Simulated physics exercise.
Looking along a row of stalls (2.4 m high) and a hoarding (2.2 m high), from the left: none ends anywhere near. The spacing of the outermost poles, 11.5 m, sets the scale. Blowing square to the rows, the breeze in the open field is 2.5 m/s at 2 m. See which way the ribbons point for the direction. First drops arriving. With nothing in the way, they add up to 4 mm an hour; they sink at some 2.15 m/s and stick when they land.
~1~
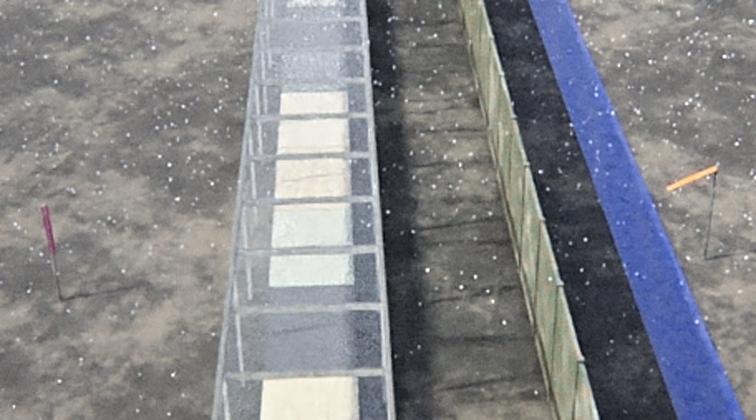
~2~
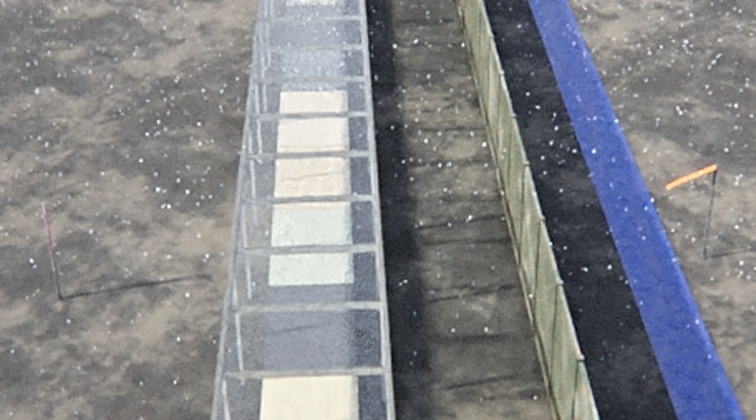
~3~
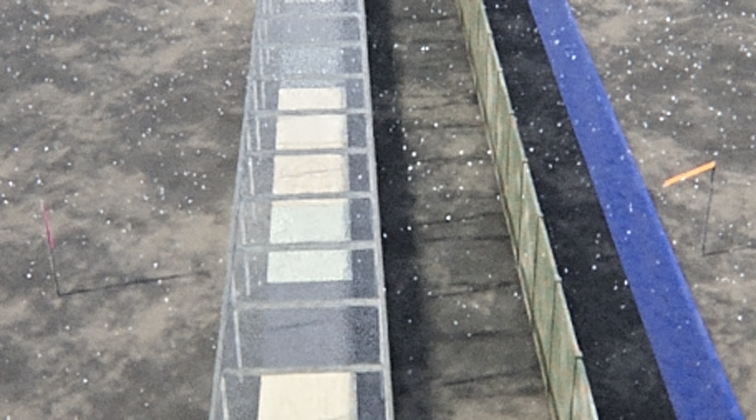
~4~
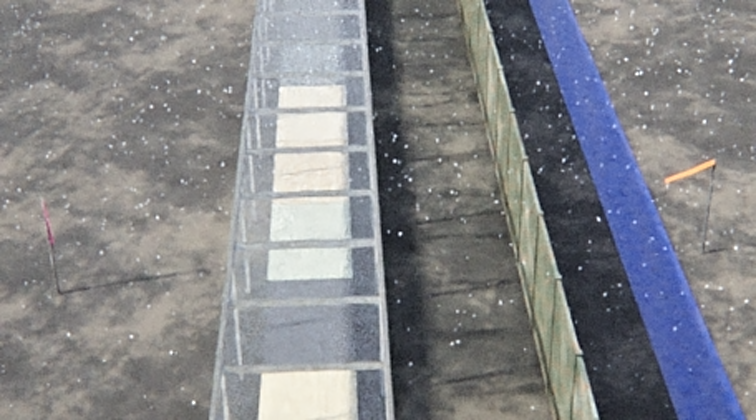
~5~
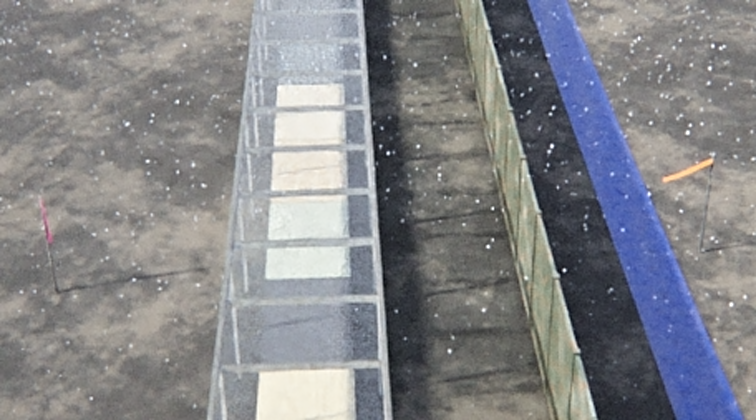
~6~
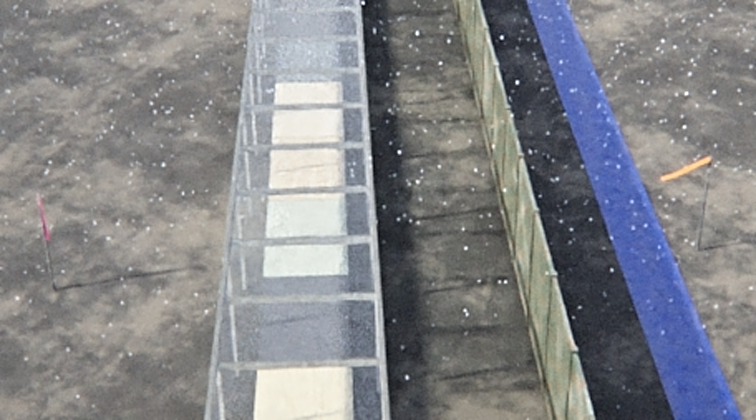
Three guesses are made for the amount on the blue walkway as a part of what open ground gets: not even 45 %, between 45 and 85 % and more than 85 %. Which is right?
On the blue walkway: Above 85 % of what open ground gets.
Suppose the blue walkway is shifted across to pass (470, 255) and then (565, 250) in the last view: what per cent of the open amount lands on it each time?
First roughly 70 per cent, second roughly 110 per cent.
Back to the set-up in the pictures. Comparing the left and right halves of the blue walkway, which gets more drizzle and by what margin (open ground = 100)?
More goes to the right portion, roughly 10 points more.
10 minutes on, 0.6 mm on the blue walkway, 0.7 mm in the open.
30 minutes on, 1.9 mm on the blue walkway, 2.0 mm in the open.
60 minutes on, 3.9 mm on the blue walkway, 4.0 mm in the open, so the blue walkway has 97 % of the open amount; the left half of it has 92 %, the right half 101 %.
